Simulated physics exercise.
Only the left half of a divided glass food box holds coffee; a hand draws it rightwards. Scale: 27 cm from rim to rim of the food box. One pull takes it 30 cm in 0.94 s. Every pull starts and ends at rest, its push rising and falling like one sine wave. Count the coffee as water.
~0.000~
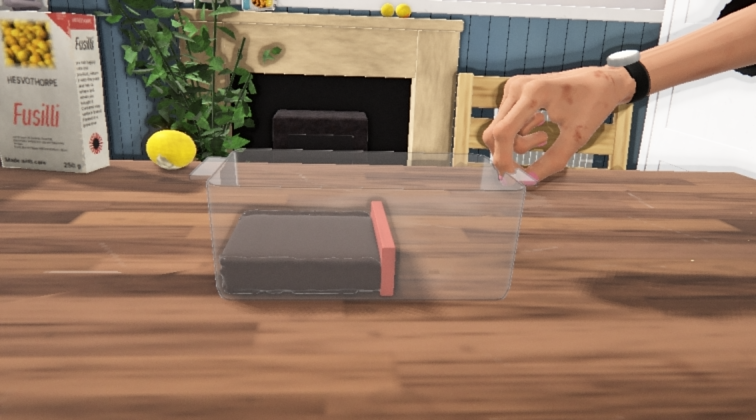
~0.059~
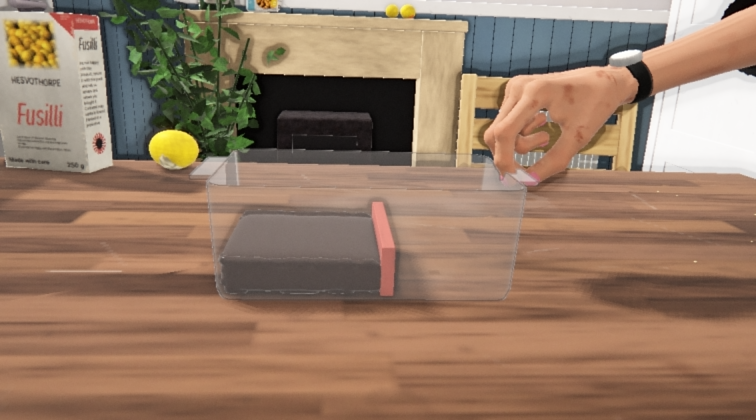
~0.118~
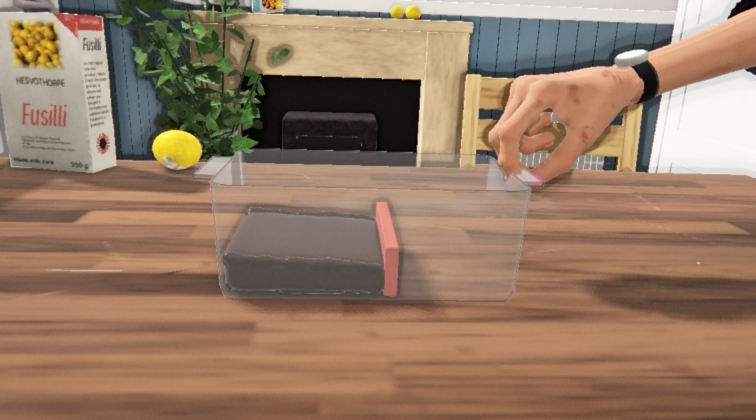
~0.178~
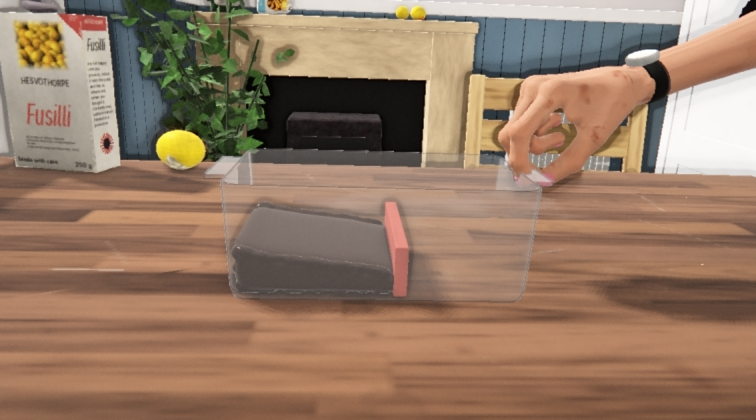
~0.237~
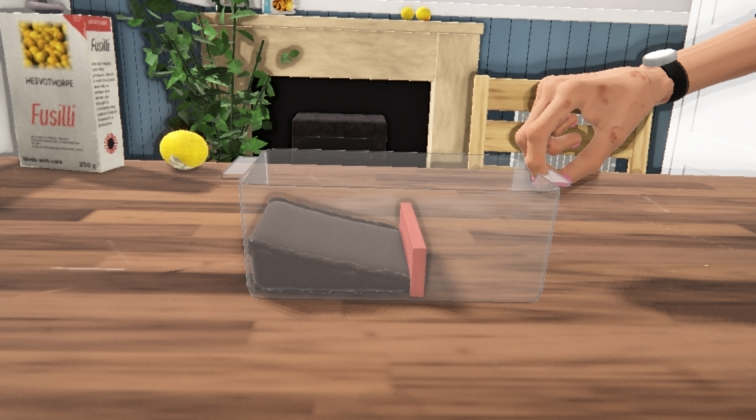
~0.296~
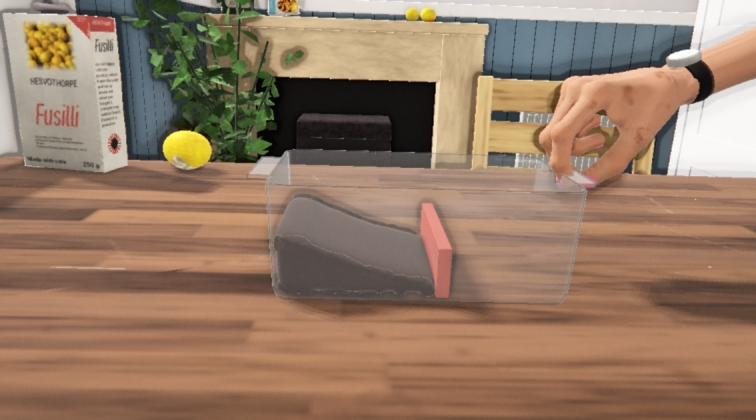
Clear divided box sliding rightwards across a wooden table, drawn by a hand, its dark contents sloping higher on the left.
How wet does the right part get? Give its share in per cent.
Roughly 11 per cent ends on the right.
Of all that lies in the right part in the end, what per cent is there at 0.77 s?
Some 80 per cent.
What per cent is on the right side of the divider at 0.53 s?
Some 0 per cent.
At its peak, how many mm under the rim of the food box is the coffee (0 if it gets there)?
Some 45 mm.
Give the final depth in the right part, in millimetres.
About 6 mm.
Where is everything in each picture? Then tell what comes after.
In the first frame, 0.0 cm from the start; food box, level (231, 232) left, (375, 234) right, rim (503, 172); the top of the divider is at (389, 249).
In the second frame, 0.0 cm from the start; food box, level (232, 232) left, (376, 235) right.
In the third frame, 0.4 cm from the start; food box, level (235, 229) left, (380, 238) right.
In the fourth frame, 1.3 cm from the start; food box, level (244, 222) left, (389, 242) right.
In the fifth frame, 2.8 cm from the start; food box, level (260, 217) left, (396, 246) right.
In the sixth frame, 5.1 cm from the start; food box, level (283, 212) left, (400, 247) right.
Then, 0.53 s in, it has gone 19 cm; 0 per cent is on the right side and 0 is out of the food box.
Then, 0.77 s in, it has gone 29 cm; 9 per cent is on the right side and 0 is out of the food box.
Then, 1.00 s in, it has gone 30 cm; 10 per cent is on the right side and 0 is out of the food box.
Then, 1.24 s in, it has gone 30 cm; 10 per cent is on the right side and 0 is out of the food box.
Finally, 11 per cent is on the right side and 0 is out of the food box.
